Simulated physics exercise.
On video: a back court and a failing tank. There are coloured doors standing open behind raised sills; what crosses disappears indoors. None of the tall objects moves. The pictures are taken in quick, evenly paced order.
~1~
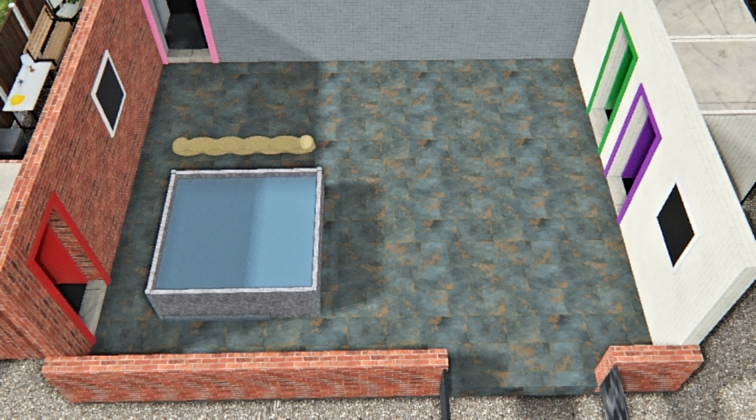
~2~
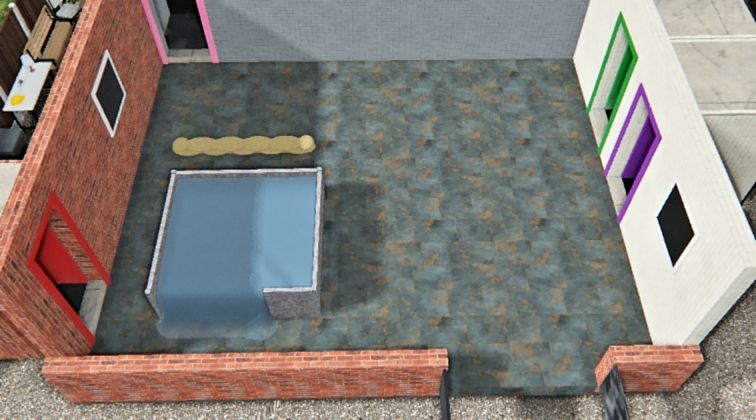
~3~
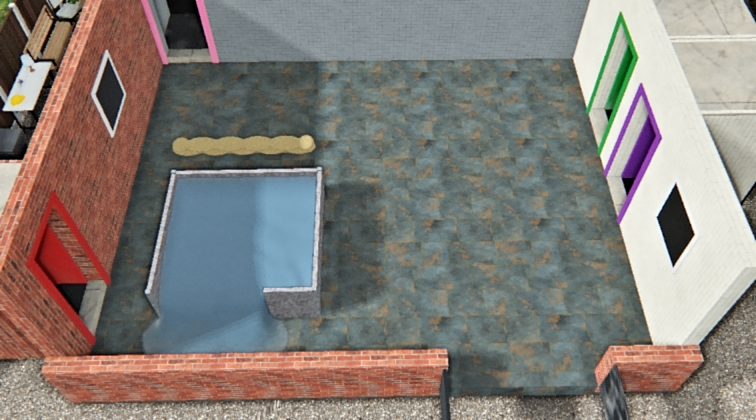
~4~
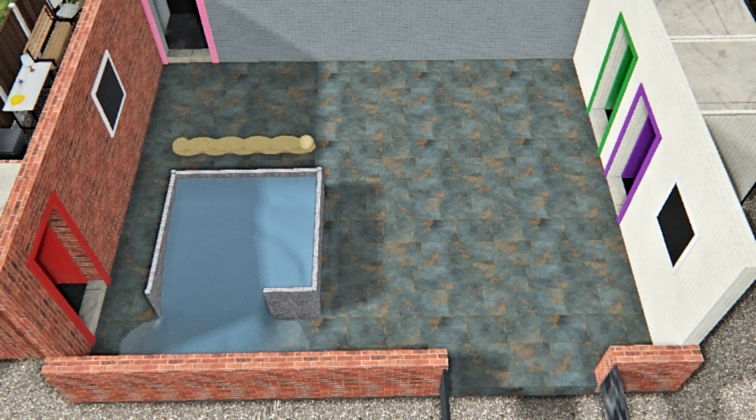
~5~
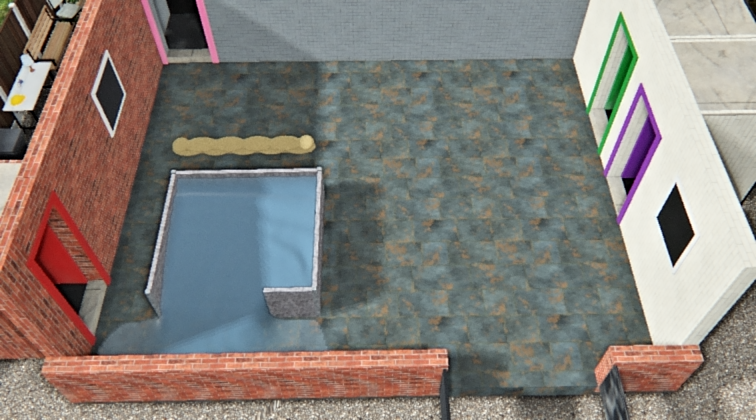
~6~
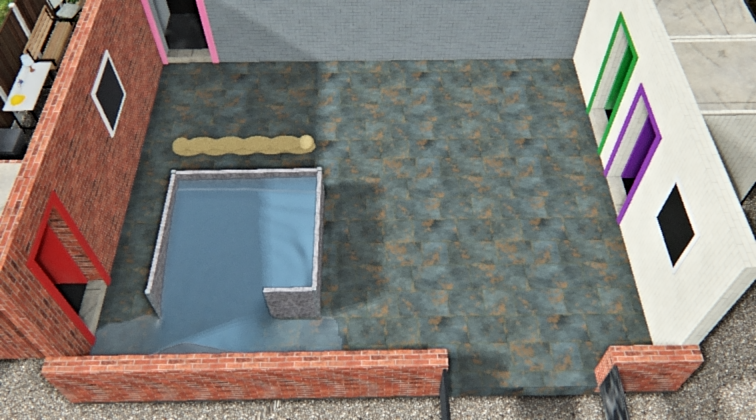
A walled back court with a mottled blue-grey floor is seen from high above by a still camera. A grey-rimmed tank of blue water stands left of centre below a tan, lumpy strip, with a red doorway at left, a pink one behind, and green and purple ones at right. The tank's front wall opens at its left, and water pours out, spreading forward and sideways along the low brick wall.
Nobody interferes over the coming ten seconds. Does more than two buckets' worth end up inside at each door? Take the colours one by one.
The purple door yes, more than two; the green door no, two at most; the pink door yes, more than two; the red door yes, more than two.
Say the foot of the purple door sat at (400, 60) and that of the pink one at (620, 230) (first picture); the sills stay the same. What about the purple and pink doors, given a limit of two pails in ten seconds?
Purple door is under, pink door keeps below it.
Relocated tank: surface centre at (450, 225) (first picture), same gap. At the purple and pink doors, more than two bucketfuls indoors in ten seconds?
Result: The purple door misses it and the pink door misses it.
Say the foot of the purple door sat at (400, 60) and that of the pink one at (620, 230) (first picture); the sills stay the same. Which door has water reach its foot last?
I reckon it is the purple one.
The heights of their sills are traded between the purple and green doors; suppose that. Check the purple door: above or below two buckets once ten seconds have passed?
Well, as I see it, the purple door remains within bounds.
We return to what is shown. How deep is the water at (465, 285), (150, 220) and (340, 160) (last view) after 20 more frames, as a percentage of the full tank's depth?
The depths come to near 6, 12 and 0 per cent respectively.
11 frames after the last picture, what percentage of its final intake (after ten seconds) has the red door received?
It should be near 30 percent of the ten-second total.
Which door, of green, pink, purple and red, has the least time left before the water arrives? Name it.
It's the red one.
A moment on, water covers 10 % of the floor; the purple door not reached, the green door not reached, the pink door not reached, the red door wet at the sill, nothing in.
Next, water covers 30 % of the floor; the purple door not reached, the green door not reached, the pink door not reached, the red door over two buckets in.
Then, water covers 55 % of the floor; the purple door wet at the sill, nothing in, the green door not reached, the pink door wet at the sill, nothing in, the red door far over two buckets in.
Later, water covers 80 % of the floor; the purple door over two buckets in, the green door wet at the sill, nothing in, the pink door over two buckets in, the red door far over two buckets in.
In the end, water covers 95 % of the floor; the purple door over two buckets in, the green door wet at the sill, nothing in, the pink door over two buckets in, the red door far over two buckets in.
